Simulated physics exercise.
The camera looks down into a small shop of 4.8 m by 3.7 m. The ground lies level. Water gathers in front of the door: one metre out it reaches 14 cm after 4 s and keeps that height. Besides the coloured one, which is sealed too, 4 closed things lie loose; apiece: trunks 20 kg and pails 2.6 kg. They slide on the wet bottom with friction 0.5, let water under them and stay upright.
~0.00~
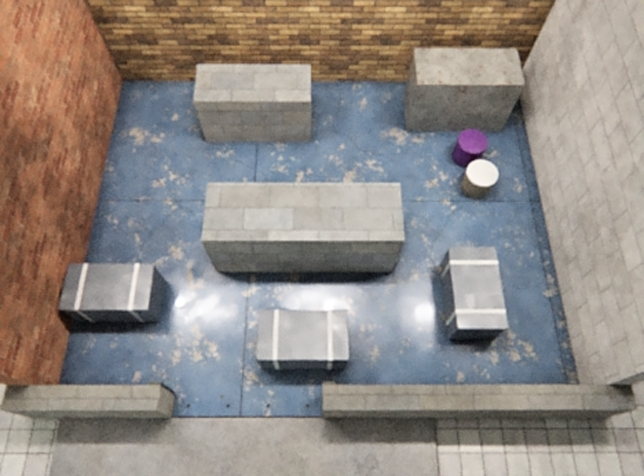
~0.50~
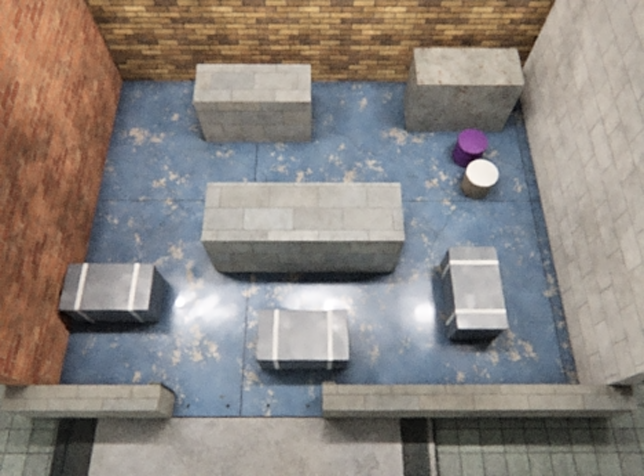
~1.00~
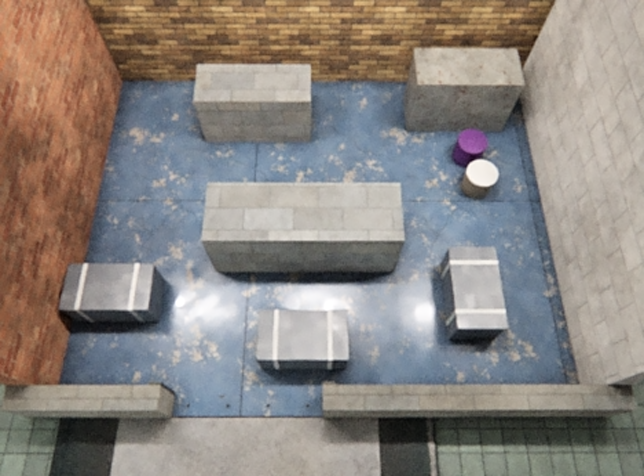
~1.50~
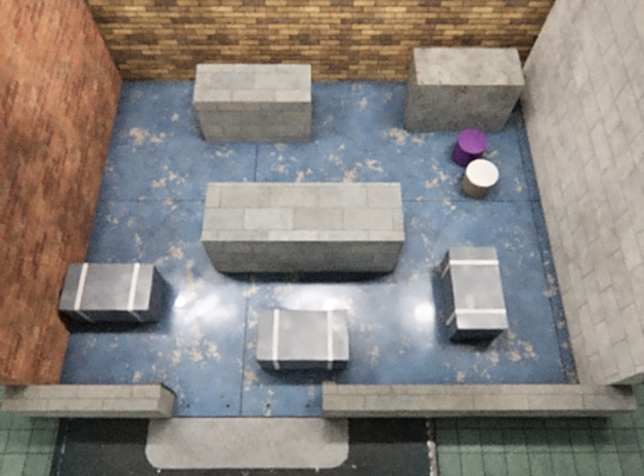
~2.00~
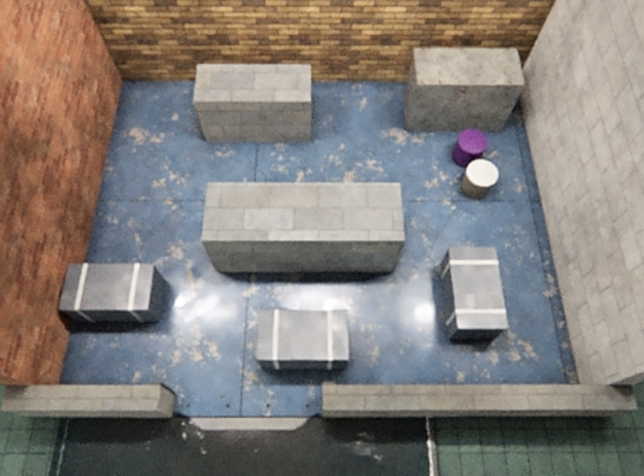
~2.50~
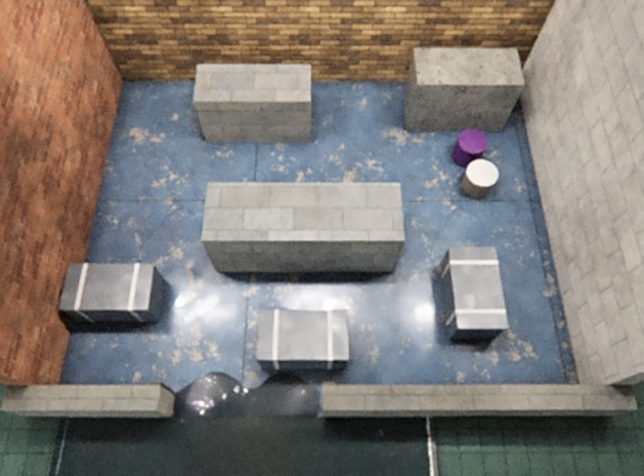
A small shop with a worn blue floor, brick walls at the back and left and a pale block wall at right, is seen from high above by a still camera. Grey block counters stand behind three strapped grey trunks, with a purple pail and a whitish one at right. Dark water spreads over the paving outside, then edges through the front doorway, while everything inside stays still.
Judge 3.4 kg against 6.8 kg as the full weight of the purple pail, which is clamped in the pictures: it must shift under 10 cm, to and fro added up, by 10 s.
For it, the lower weight is enough.
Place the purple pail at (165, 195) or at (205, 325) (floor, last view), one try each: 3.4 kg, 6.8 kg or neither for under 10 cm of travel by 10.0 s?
In turn: It takes the larger; neither holds.
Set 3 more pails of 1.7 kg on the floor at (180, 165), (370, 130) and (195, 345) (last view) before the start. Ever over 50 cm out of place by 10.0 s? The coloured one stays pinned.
In turn: More, less, over.
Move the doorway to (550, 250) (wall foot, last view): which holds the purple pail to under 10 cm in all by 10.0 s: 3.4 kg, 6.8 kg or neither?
In that case the smaller load will do.
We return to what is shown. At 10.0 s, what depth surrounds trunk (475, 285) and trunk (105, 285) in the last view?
Roughly 5 and 6 cm.
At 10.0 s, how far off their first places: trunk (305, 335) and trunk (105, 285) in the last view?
In that order: 140 cm, 5 cm.
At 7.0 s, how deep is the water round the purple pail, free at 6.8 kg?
Roughly 0 cm.
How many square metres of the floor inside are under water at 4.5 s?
About 3.0 m2.
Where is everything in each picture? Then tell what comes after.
The purple pail at (473, 141), on the bottom; water covers 0.0 m2; 0 of 5 have shifted, in the first frame.
The purple pail at (473, 141), on the bottom; 0.0 m2 under water; 0 of 5 have shifted, in the second frame.
The purple pail at (473, 141), on the bottom; 0.0 m2 under water; 0 of 5 have shifted, in the third frame.
The purple pail at (473, 141), on the bottom; water covers 0.0 m2; 0 of 5 have shifted, in the fourth frame.
The purple pail at (473, 141), on the bottom; 0.0 m2 under water; 0 of 5 have shifted, in the fifth frame.
The purple pail at (473, 141), on the bottom; water covers 0.1 m2; 0 of 5 have shifted, in the sixth frame.
After 3.5 s the purple pail would be 0 cm from its start with 3.4 kg and 0 cm from its start with 6.8 kg; 0 cm of water round it then.
After 4.5 s the purple pail would be 0 cm from its start with 3.4 kg and 0 cm from its start with 6.8 kg; 0 cm of water round it then.
After 7.0 s the purple pail would be 0 cm from its start with 3.4 kg and 0 cm from its start with 6.8 kg; 0 cm of water round it then.
After 10.0 s the purple pail would be 0 cm from its start with 3.4 kg and 0 cm from its start with 6.8 kg; 2 cm of water round it then.
